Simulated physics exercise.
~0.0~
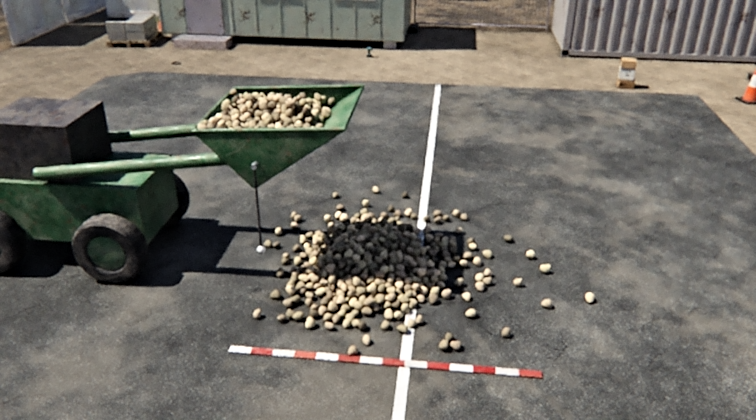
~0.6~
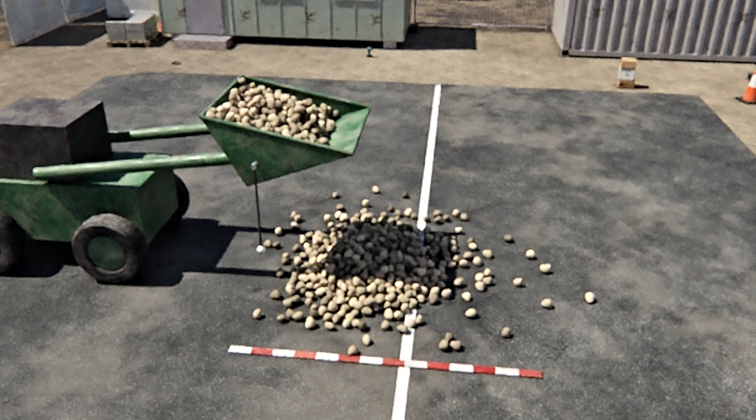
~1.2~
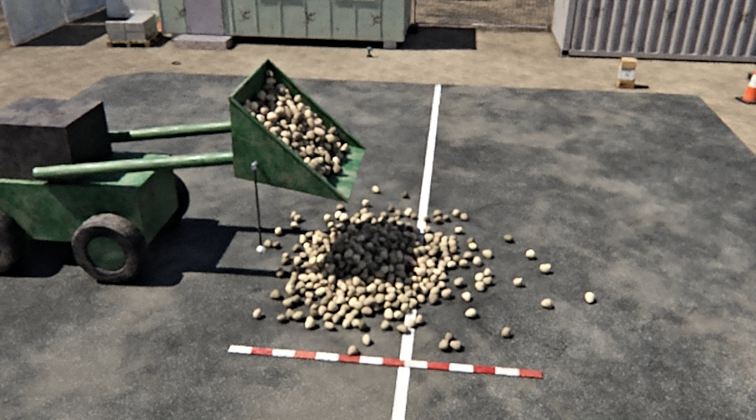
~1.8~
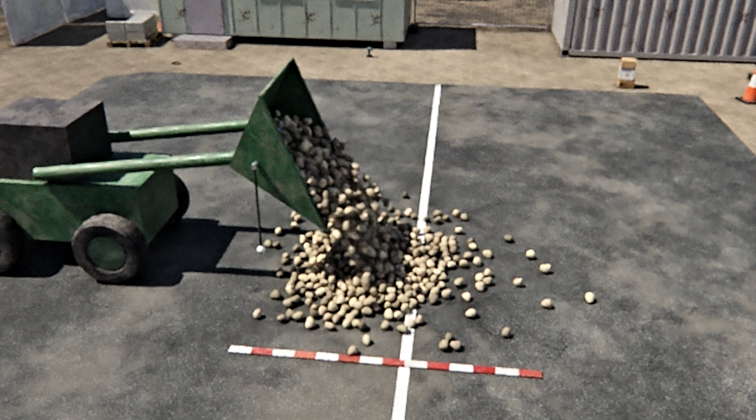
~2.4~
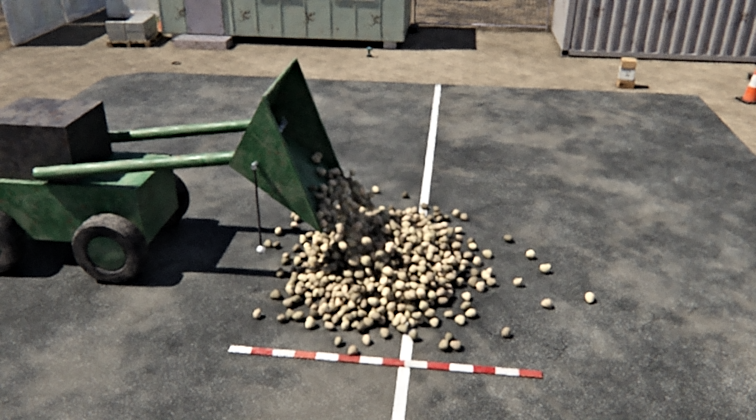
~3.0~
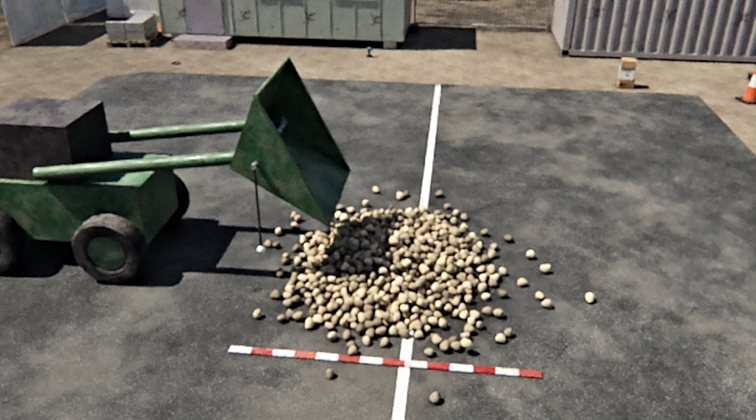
On a paved yard, a green loader tips its bucket, pouring round stones onto a loose heap that spreads across a white line.
